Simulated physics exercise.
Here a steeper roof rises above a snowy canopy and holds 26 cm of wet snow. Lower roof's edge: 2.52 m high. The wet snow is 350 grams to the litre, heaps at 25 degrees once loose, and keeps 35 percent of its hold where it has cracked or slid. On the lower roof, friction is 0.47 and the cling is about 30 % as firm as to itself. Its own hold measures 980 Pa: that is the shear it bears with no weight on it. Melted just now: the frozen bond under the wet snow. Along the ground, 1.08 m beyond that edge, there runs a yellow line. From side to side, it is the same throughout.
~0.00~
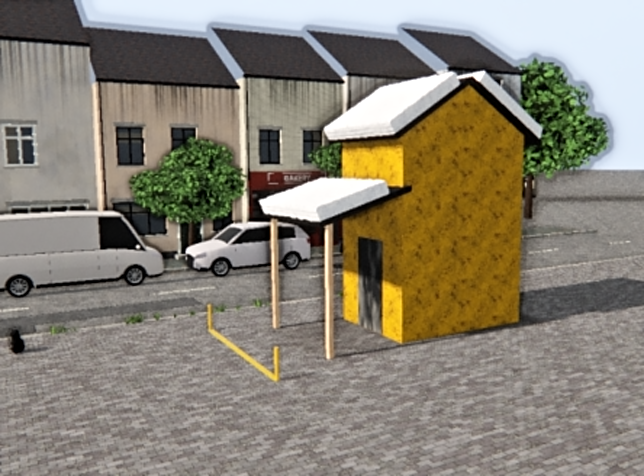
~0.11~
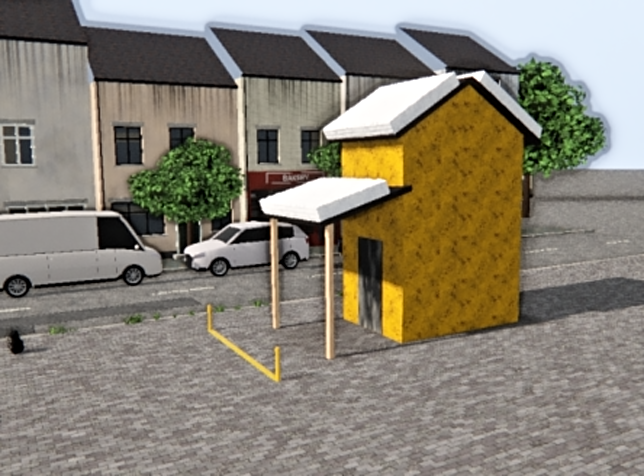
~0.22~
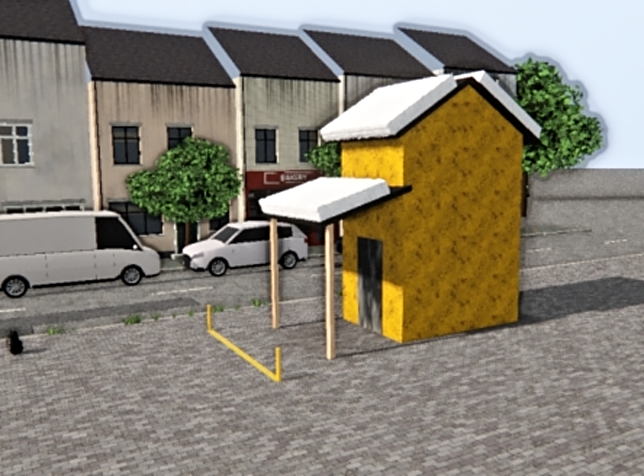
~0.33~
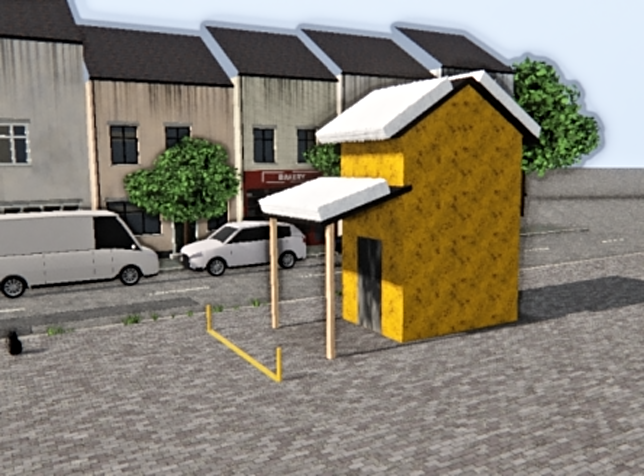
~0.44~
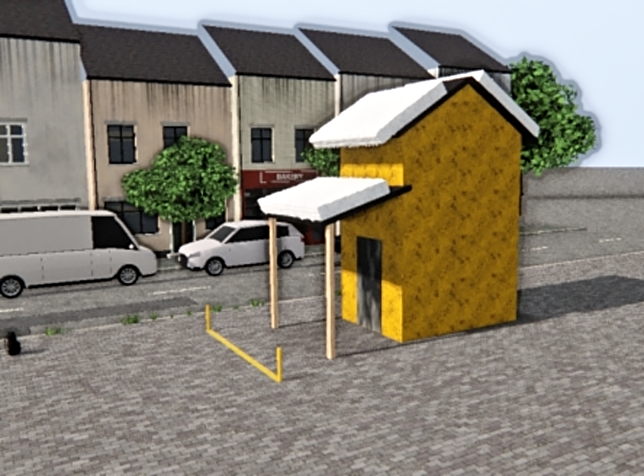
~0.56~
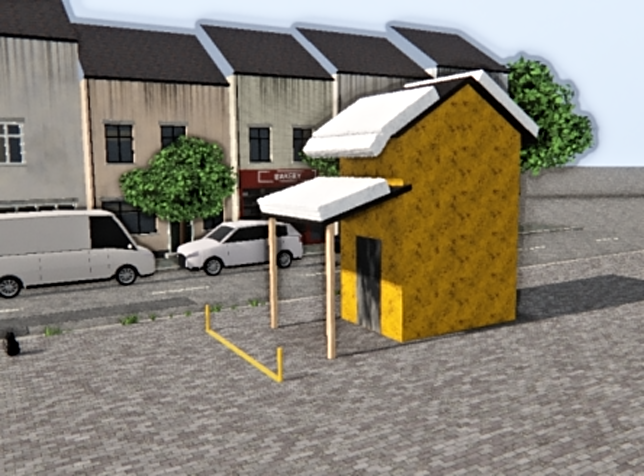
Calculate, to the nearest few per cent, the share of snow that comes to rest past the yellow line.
Roughly 31 per cent.
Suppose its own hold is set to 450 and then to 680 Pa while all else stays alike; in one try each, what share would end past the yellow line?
The two runs give near 50 % and near 45 % respectively.
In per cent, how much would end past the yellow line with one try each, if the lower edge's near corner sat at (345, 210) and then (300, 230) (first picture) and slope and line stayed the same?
Respectively 35 % and 20 %.
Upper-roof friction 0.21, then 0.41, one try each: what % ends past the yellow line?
First some 20 %, after that some 0 %.
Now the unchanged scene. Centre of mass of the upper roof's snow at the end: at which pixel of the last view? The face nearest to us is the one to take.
About (271, 311).
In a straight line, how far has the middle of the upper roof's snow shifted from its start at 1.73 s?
It is around 3.8 m from where it started.
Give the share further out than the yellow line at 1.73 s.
About 10 %.
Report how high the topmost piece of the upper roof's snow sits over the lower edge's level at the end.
0.7 m.
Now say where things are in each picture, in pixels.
The first frame shows foremost bit of the wet snow at (394, 121).
The second frame shows foremost bit of the wet snow at (393, 122), its middle shifted 2.2 cm, 1 % of it past the upper edge, in one piece.
The third frame shows foremost bit of the wet snow at (391, 123), its middle shifted 8.9 cm, 5 % of it past the upper edge, in one piece.
The fourth frame shows foremost bit of the wet snow at (387, 127), its middle shifted 21 cm, 11 % of it past the upper edge, in one piece.
The fifth frame shows foremost bit of the wet snow at (380, 133), its middle shifted 38 cm, 21 % of it past the upper edge, in one piece.
The sixth frame shows foremost bit of the wet snow at (373, 142), its middle shifted 60 cm, 33 % of it past the upper edge, cracking.
After 1.09 s, none is below the lower edge and 0 % is past the line.
After 1.73 s, 38 % is below the lower edge and 10 % is past the line.
After 2.36 s, 50 % is below the lower edge and 31 % is past the line.
After 3.00 s, 52 % is below the lower edge and 31 % is past the line.
After 3.40 s, 52 % is below the lower edge and 31 % is past the line.
